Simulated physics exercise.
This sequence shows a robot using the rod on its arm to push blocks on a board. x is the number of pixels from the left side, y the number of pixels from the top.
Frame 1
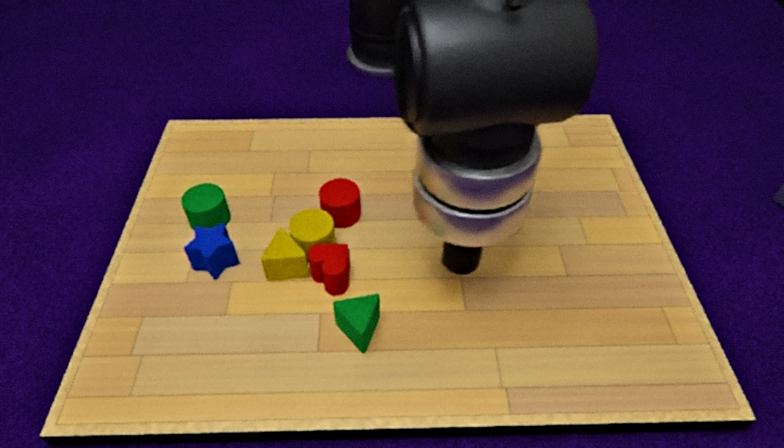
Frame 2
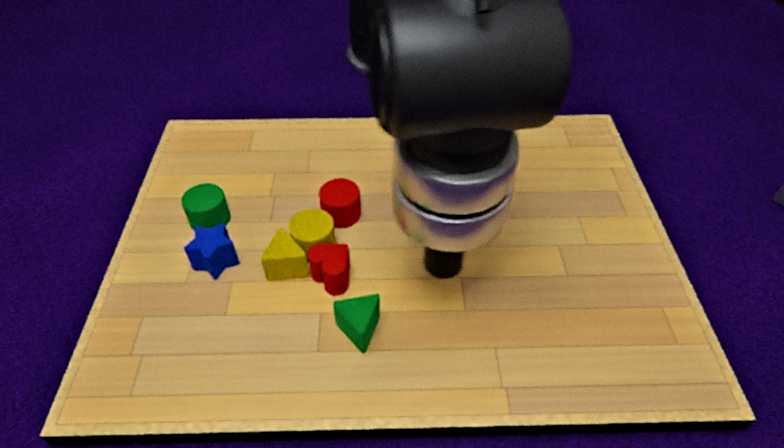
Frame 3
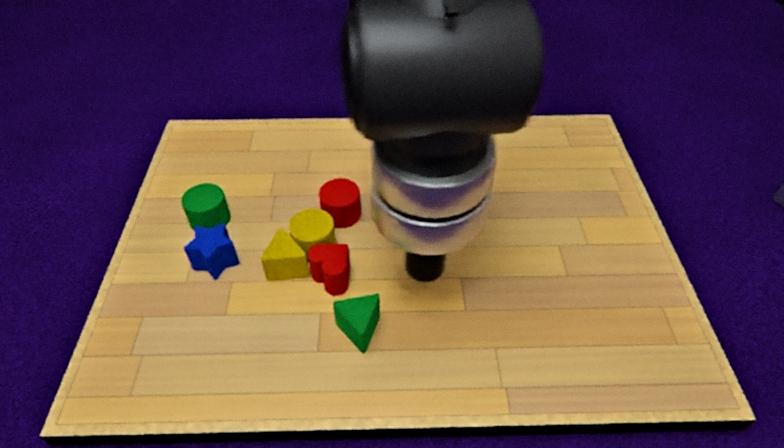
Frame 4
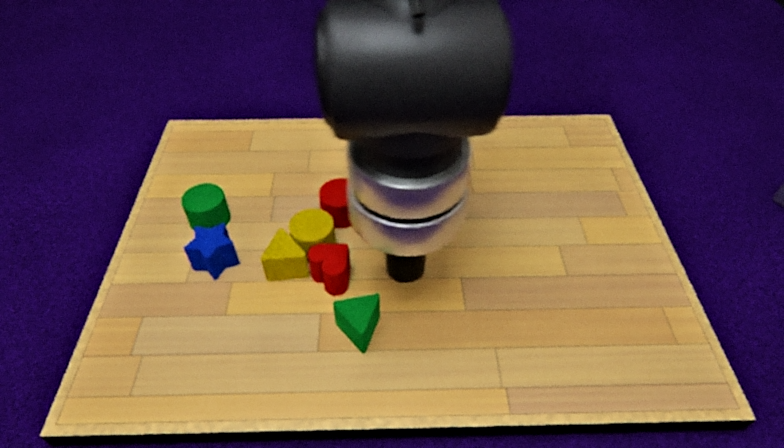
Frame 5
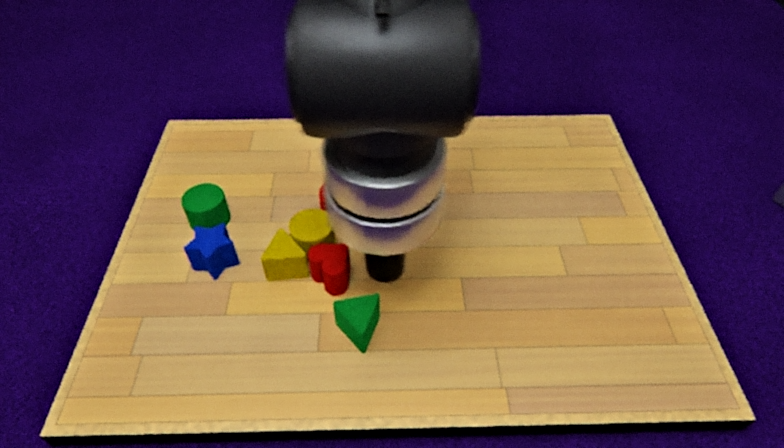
At the start, a robot arm holds its dark rod over the middle of a wooden board, right of a loose group of red, yellow, green and blue blocks. The arm then glides steadily left, bringing the rod close to the red heart block, while the blocks stay still.
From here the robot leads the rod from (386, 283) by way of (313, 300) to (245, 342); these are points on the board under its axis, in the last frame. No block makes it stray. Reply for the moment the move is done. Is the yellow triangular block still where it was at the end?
I'd say no.
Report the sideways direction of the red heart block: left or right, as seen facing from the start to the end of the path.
The right-hand side.
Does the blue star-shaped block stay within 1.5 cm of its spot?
I'd say yes.
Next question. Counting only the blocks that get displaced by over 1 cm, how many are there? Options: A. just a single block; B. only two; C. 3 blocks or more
I choose B.
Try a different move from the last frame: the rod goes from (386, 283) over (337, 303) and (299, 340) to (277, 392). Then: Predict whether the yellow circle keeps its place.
That block will keep its spot.
On the path given first. One third of the way, rod at (335, 277); yellow triangular block at (272, 248), turned 20° clockwise; yellow circle at (309, 223); red heart block at (304, 256), turned 35° clockwise.
Two thirds of the way, rod at (285, 296); yellow triangular block at (258, 244), turned 45° clockwise; yellow circle at (309, 223); red heart block at (285, 257), turned 60° clockwise.
At the end, rod at (239, 327); blue star-shaped block in place; yellow triangular block at (258, 244), turned 45° clockwise; yellow circle at (309, 223); red heart block at (285, 257), turned 60° clockwise; green triangular block in place.
